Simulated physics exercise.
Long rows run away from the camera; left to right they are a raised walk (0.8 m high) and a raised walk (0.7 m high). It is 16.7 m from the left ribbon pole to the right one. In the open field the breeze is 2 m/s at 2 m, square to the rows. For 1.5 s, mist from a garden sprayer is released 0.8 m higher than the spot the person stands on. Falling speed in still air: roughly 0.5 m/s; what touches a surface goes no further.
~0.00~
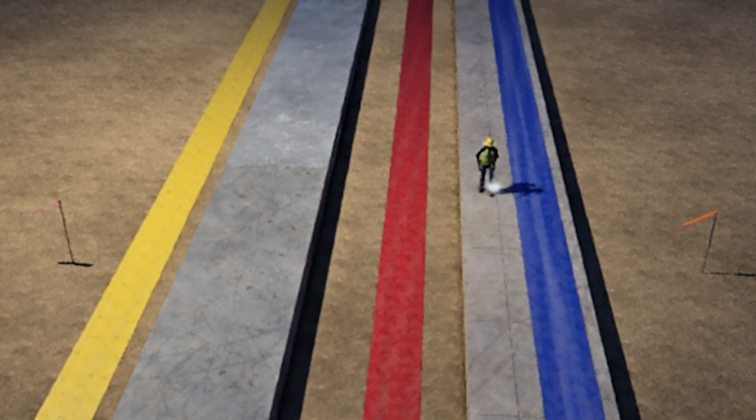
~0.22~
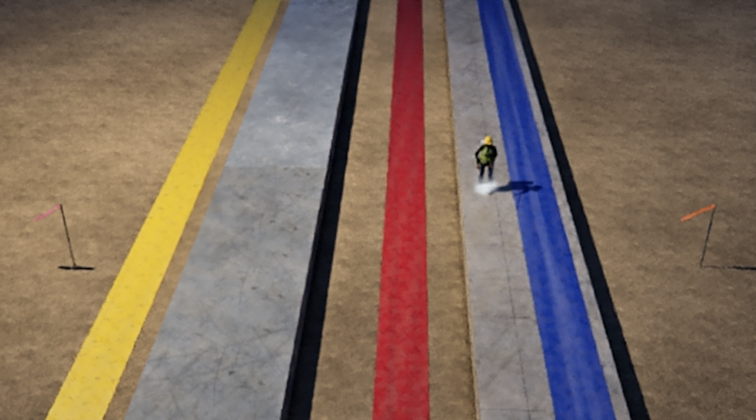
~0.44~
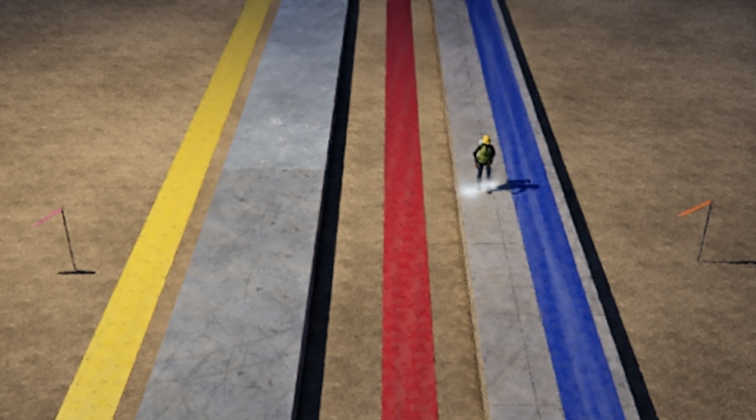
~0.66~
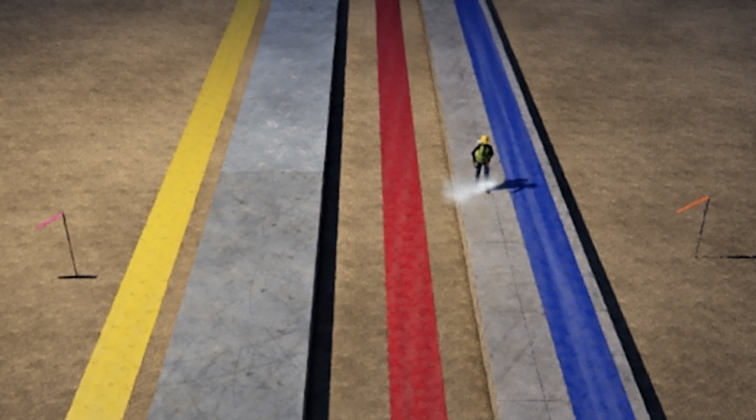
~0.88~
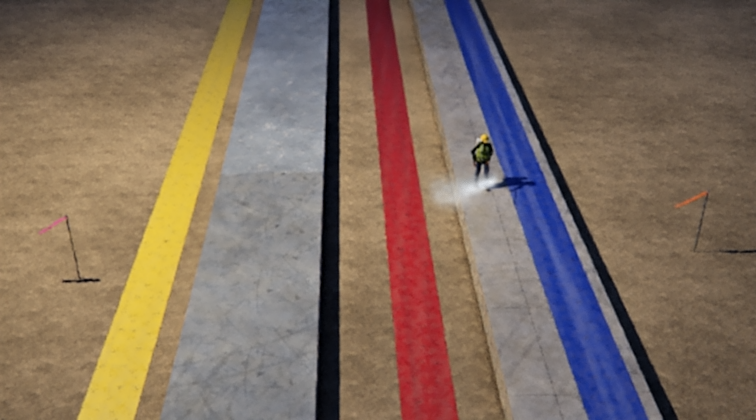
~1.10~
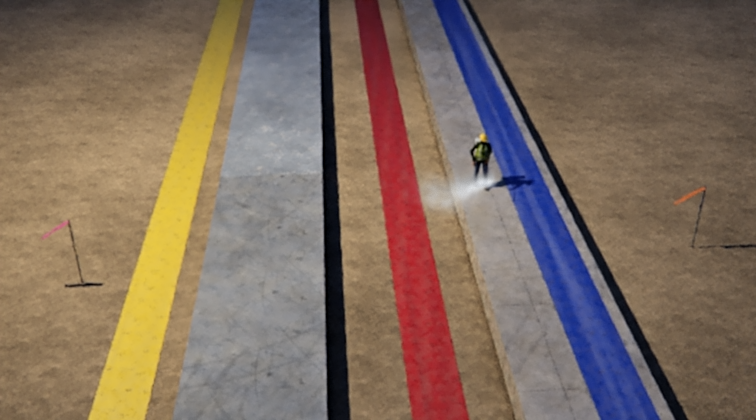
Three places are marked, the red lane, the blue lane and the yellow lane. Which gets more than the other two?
The biggest share falls on the red one.
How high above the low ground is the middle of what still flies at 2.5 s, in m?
About 0.6 m.
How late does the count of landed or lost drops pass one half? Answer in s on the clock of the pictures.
Near 3.8 s.
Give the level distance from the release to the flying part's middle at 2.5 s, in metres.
Roughly 2.0 m.
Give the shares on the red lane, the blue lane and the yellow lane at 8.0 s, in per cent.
Roughly 40 % red, 0 % blue, 0 % yellow.
After 2.5 s, 93 % is in the air or yet to come; 0 % lies on the blue lane, 0 % on the yellow lane and 2 % on the red lane; the middle of what still flies is 0.7 m above the low ground, near (417, 206).
After 4.0 s, 39 % is in the air or yet to come; 0 % lies on the blue lane, 0 % on the yellow lane and 25 % on the red lane; the middle of what still flies is 0.3 m above the low ground, near (377, 220).
After 8.0 s, 2 % is in the air or yet to come; 0 % lies on the blue lane, 0 % on the yellow lane and 38 % on the red lane.
After 20.0 s, 0 % is in the air or yet to come; 0 % lies on the blue lane, 0 % on the yellow lane and 38 % on the red lane.
After 45.0 s, 0 % is in the air or yet to come; 0 % lies on the blue lane, 0 % on the yellow lane and 38 % on the red lane.
